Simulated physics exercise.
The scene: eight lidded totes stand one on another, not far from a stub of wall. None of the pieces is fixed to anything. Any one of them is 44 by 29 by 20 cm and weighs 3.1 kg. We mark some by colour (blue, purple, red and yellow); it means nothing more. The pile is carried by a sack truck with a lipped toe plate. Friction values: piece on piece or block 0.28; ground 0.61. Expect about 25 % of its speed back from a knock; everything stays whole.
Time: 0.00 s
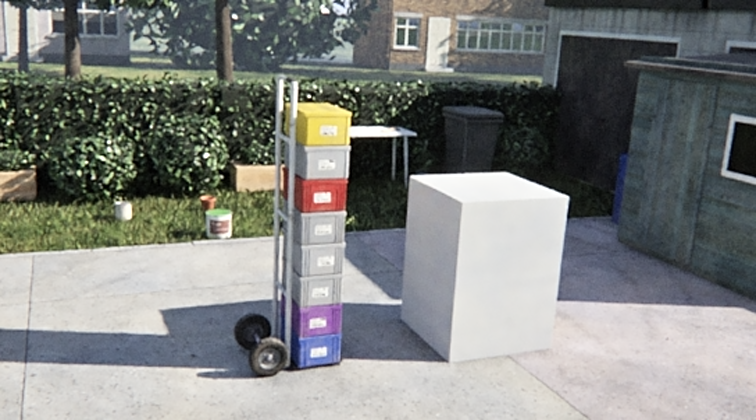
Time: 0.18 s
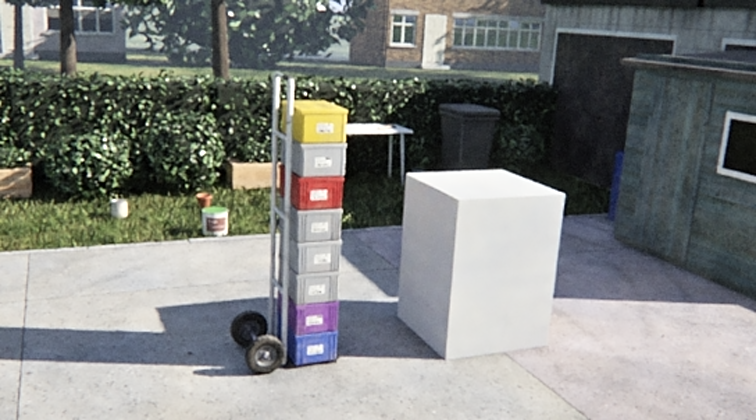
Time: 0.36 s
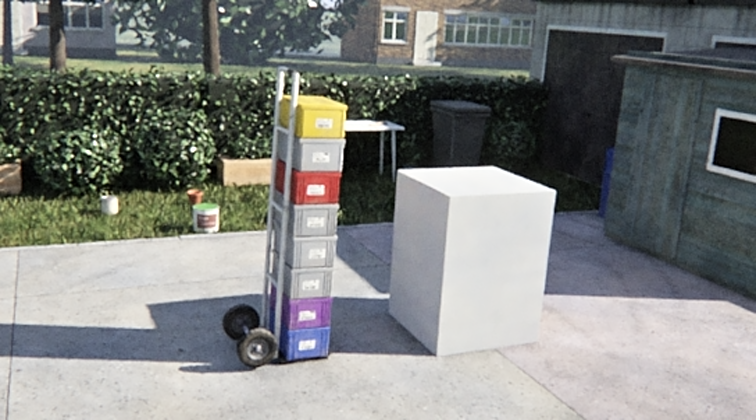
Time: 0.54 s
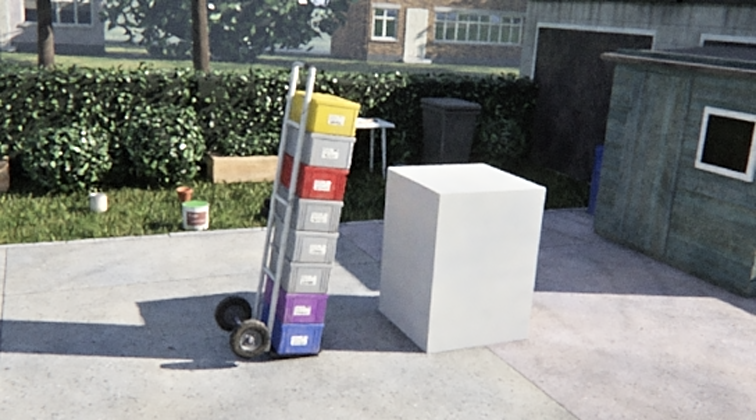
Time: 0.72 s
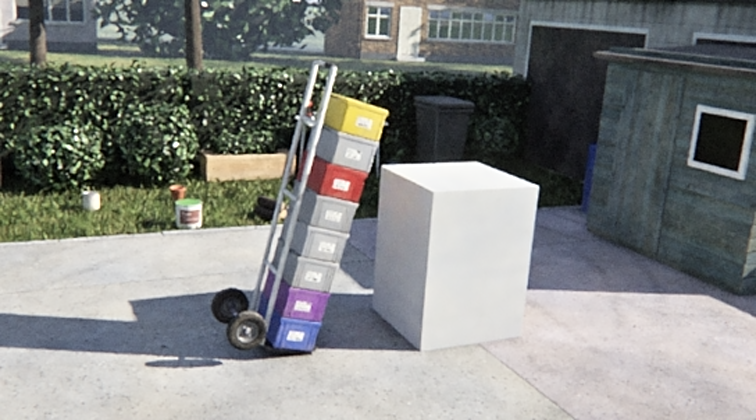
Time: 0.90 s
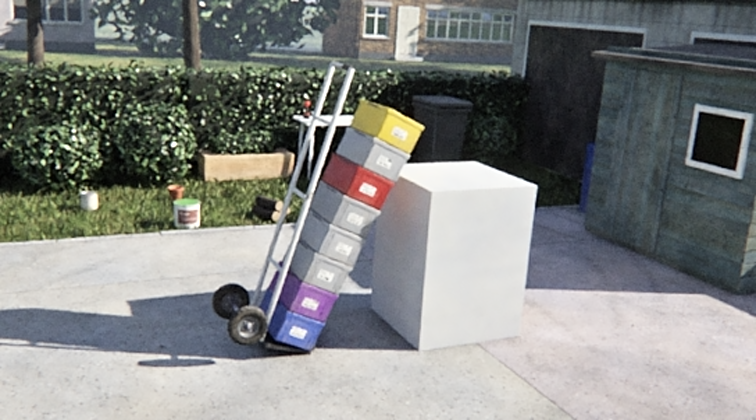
In the video, a hand truck holding a tall stack of coloured and grey totes stands upright beside a white block, then tilts forward to the right, and the stack leans with it, its upper totes separating from the frame.
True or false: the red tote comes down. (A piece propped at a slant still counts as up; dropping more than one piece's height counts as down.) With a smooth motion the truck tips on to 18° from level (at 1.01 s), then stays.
False.
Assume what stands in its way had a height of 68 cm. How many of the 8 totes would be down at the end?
Then the number is 5.
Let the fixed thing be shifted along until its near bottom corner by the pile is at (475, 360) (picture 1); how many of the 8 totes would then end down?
Count at the end: 6.
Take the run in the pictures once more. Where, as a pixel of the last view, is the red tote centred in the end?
End point, last view: About (381, 191).
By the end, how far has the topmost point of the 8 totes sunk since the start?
By about 25 cm, start to end.
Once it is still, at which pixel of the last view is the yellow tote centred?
I'd say its middle settles close to (501, 155).
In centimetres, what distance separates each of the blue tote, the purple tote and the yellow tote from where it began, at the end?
Here blue ends up 10 centimetres away, purple 30 centimetres and yellow 160 centimetres.
Around 0.96 s, none of the 8 totes down, 8 disturbed; red tote tipped 29°, 7 cm lower; yellow tote tipped 29°, 13 cm lower.
Around 1.04 s, 1 of the 8 totes down; red tote tipped 35°, 13 cm lower; yellow tote tipped 38°, 21 cm lower.
Around 1.26 s, 1 of the 8 totes down; red tote tipped 30°, 12 cm lower; yellow tote on its side.
Finally (2.1 s), 1 of the 8 totes down; red tote tipped 29°, 12 cm lower; yellow tote on its side; purple tote tipped 37°. Seen by the last camera, middles, red tote near (381, 191), yellow tote near (501, 155).
